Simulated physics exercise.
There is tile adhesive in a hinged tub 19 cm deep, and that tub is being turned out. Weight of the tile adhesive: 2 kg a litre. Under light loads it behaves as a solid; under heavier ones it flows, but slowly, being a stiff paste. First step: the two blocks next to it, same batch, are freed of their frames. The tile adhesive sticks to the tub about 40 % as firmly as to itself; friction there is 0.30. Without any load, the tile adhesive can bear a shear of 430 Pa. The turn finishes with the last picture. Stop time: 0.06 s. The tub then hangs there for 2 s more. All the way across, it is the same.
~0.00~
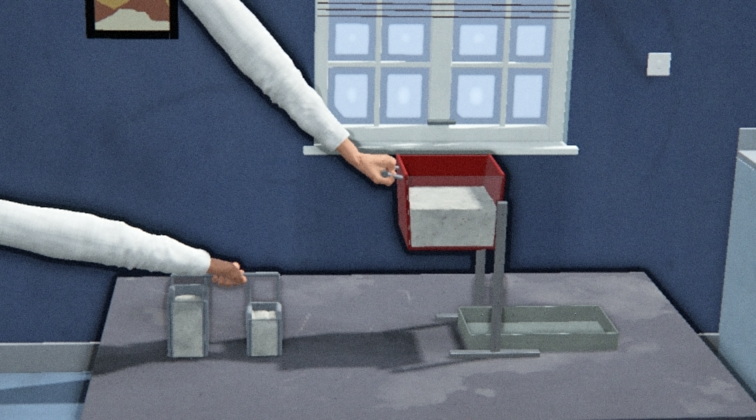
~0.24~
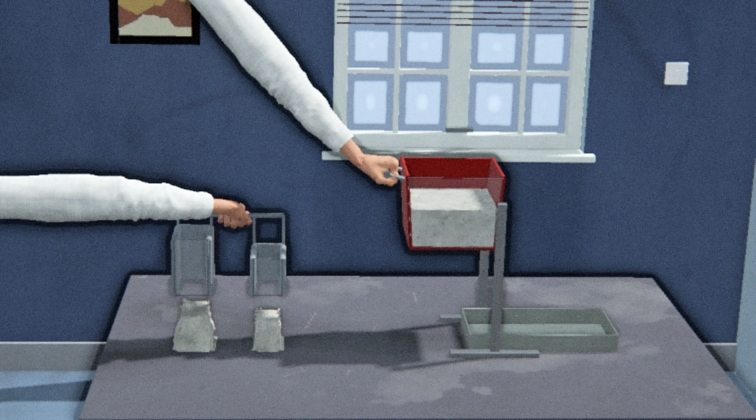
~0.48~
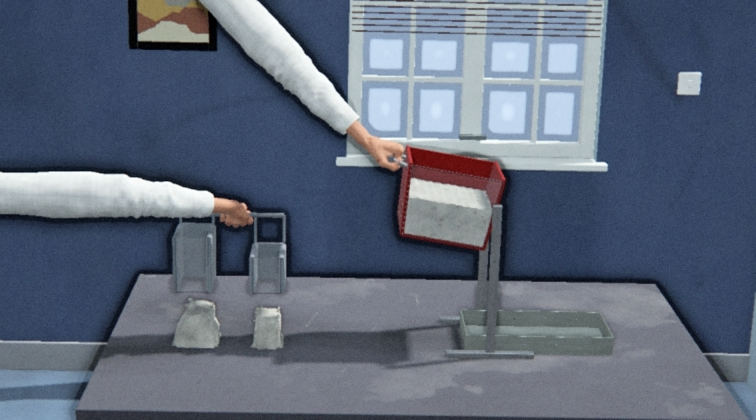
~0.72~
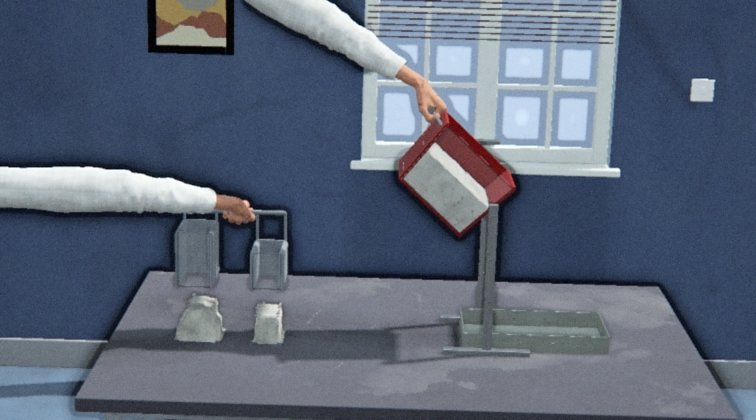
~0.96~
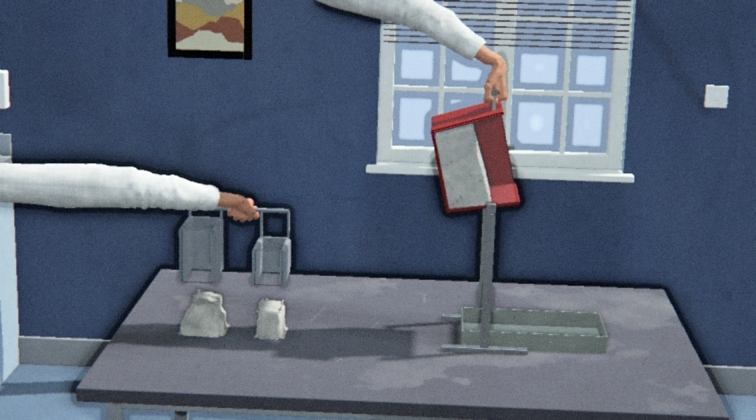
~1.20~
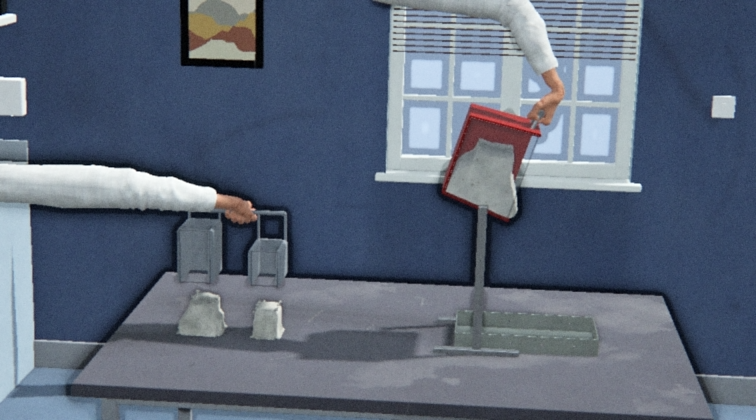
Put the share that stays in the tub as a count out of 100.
The share that stays is about 0 out of 100.
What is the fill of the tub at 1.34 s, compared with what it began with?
Tub contents: Around 55 %.
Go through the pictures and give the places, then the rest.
Handle-side rim at (409, 177), tilt 0 degrees; crest of the tile adhesive at (481, 208); block heights 13 cm, 8.3 cm (left to right), in the first frame.
Handle-side rim at (410, 177), tilt 0 degrees; crest of the tile adhesive at (481, 209); block heights 11 cm, 8.2 cm (left to right), in the second frame.
Handle-side rim at (413, 165), tilt 9 degrees; crest of the tile adhesive at (414, 197); block heights 10 cm, 8.2 cm (left to right), in the third frame.
Handle-side rim at (449, 126), tilt 42 degrees; crest of the tile adhesive at (430, 153); block heights 9.9 cm, 8.2 cm (left to right), in the fourth frame.
Handle-side rim at (503, 115), tilt 77 degrees; crest of the tile adhesive at (472, 129); block heights 9.9 cm, 8.2 cm (left to right), in the fifth frame.
Handle-side rim at (539, 138), tilt 107 degrees; crest of the tile adhesive at (483, 153); block heights 9.9 cm, 8.2 cm (left to right), in the sixth frame.
After 1.34 s, the tub is at 107 degrees and holds 54 %.
After 1.51 s, the tub is at 107 degrees and holds 21 %.
After 1.68 s, the tub is at 107 degrees and holds 0 %.
After 1.85 s, the tub is at 107 degrees and holds 0 %.
After 3.20 s, the tub is at 107 degrees and holds 0 %.
